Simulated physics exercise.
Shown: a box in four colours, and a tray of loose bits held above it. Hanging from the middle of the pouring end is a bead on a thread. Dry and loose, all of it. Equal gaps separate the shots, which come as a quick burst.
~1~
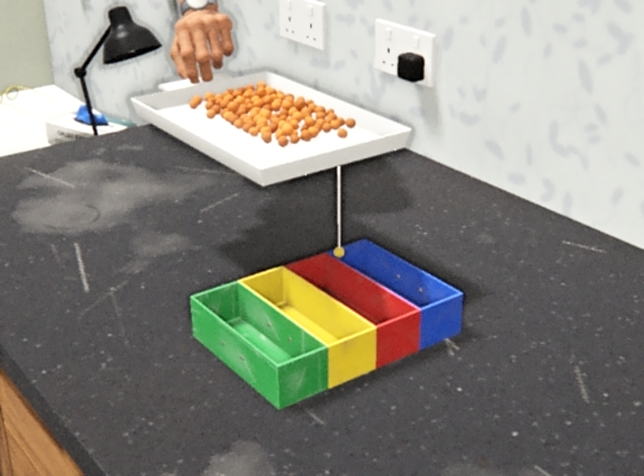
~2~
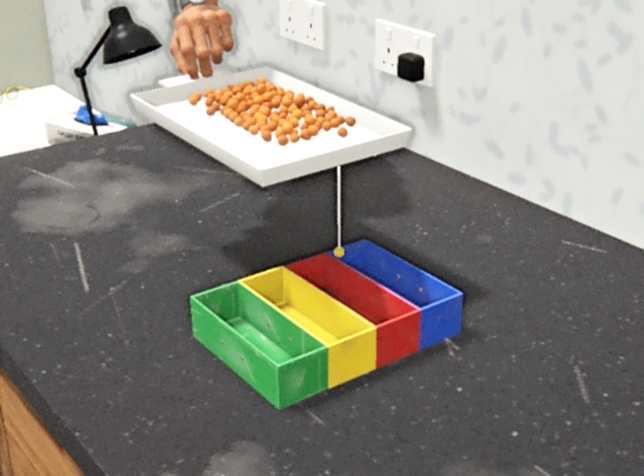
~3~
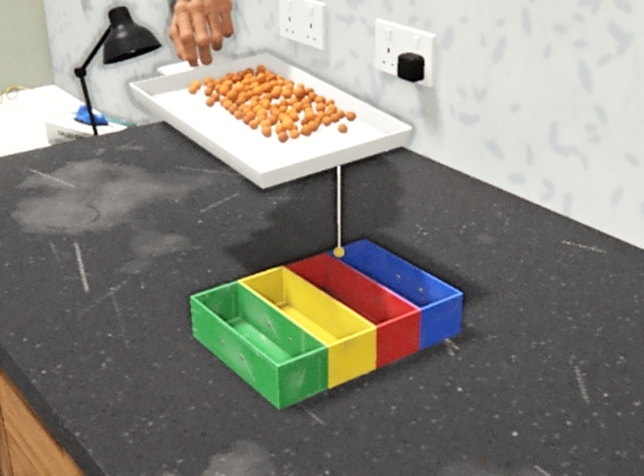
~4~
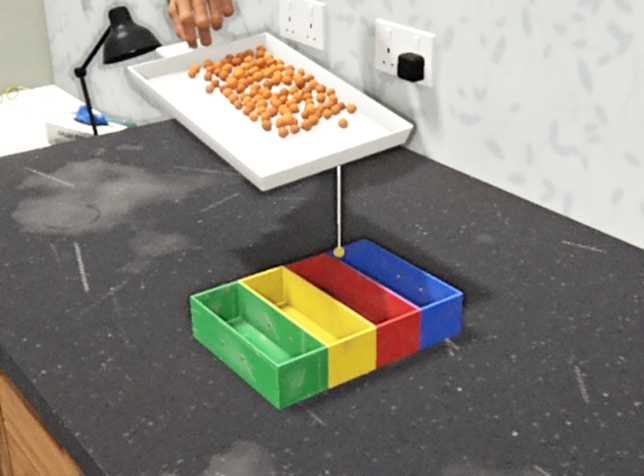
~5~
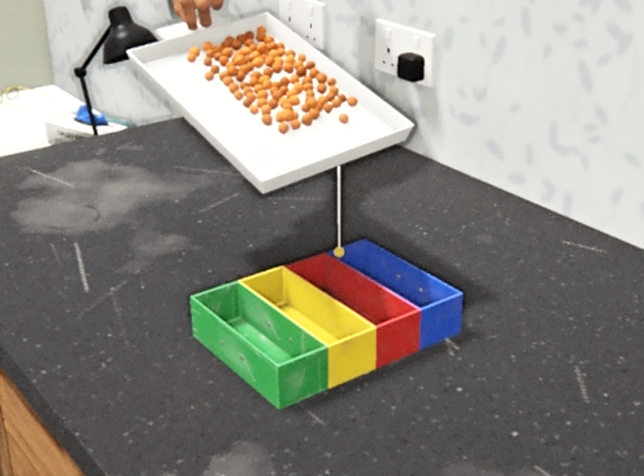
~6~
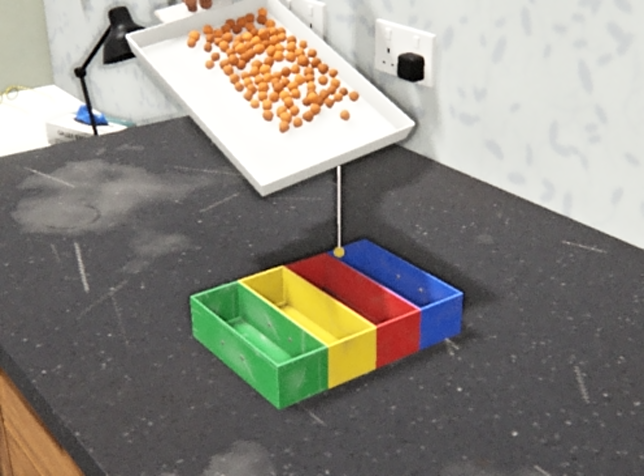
A hand at the back of a white tray of coated peanuts raised that end steadily, tilting the tray toward the green, yellow, red and blue box below, while the peanuts stayed on it.
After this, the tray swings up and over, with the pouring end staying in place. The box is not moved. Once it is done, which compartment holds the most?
The yellow compartment holds the most.
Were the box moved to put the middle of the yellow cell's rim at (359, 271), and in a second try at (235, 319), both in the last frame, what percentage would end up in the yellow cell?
In turn 20 and 10 in a hundred.
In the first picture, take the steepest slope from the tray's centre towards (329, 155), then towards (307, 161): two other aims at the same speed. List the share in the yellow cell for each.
The first try gives close to 10 percent; the next gives 30 percent.
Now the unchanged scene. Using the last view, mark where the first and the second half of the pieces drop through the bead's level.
About (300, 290) to begin with, then about (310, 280).
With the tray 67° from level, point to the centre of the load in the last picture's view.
Near the pixel (296, 167).
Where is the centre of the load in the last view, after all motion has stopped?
(319, 337).
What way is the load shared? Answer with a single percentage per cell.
Estimated shares - green cell close to 20, yellow cell close to 40, red cell close to 30, blue cell close to 0.
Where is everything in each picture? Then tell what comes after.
In the first frame, corners of the pouring end at (262, 166) and (405, 129), level; middle of the load at (268, 110), coated peanuts; bead on its thread at (339, 252); green cell at (303, 373); yellow cell at (352, 353); red cell at (398, 335); blue cell at (440, 317).
In the second frame, corners of the pouring end at (262, 167) and (405, 128), level; middle of the load at (268, 107).
In the third frame, corners of the pouring end at (263, 169) and (405, 127), tipped barely, lowest at the left corner; middle of the load at (268, 99).
In the fourth frame, corners of the pouring end at (263, 173) and (406, 125), tipped a little, lowest at the left corner; middle of the load at (268, 86).
In the fifth frame, corners of the pouring end at (264, 177) and (407, 124), tipped clearly, lowest at the left corner; middle of the load at (268, 73).
In the sixth frame, corners of the pouring end at (264, 180) and (408, 123), tipped clearly, lowest at the left corner; middle of the load at (269, 62); green cell at (303, 373); yellow cell at (352, 353); red cell at (398, 335); blue cell at (440, 317).
Soon, tray tipped steeply; most on the tray; a stray few in the green cell; a stray few in the yellow cell; a stray few in the red cell; about a quarter falling or outside the box.
A while on, tray tipped past a quarter turn; about half on the tray; about a quarter in the yellow cell; about a quarter in the green cell; a small part in the red cell; a stray few in the blue cell; a small part falling or outside the box.
Towards the end, tray tipped past a quarter turn; about half in the yellow cell; about a quarter in the red cell; about a quarter in the green cell; a small part in the blue cell; a stray few falling or outside the box.
Finally, tray tipped past a quarter turn; about half in the yellow cell; about a quarter in the red cell; about a quarter in the green cell; a small part in the blue cell; a stray few outside the box.
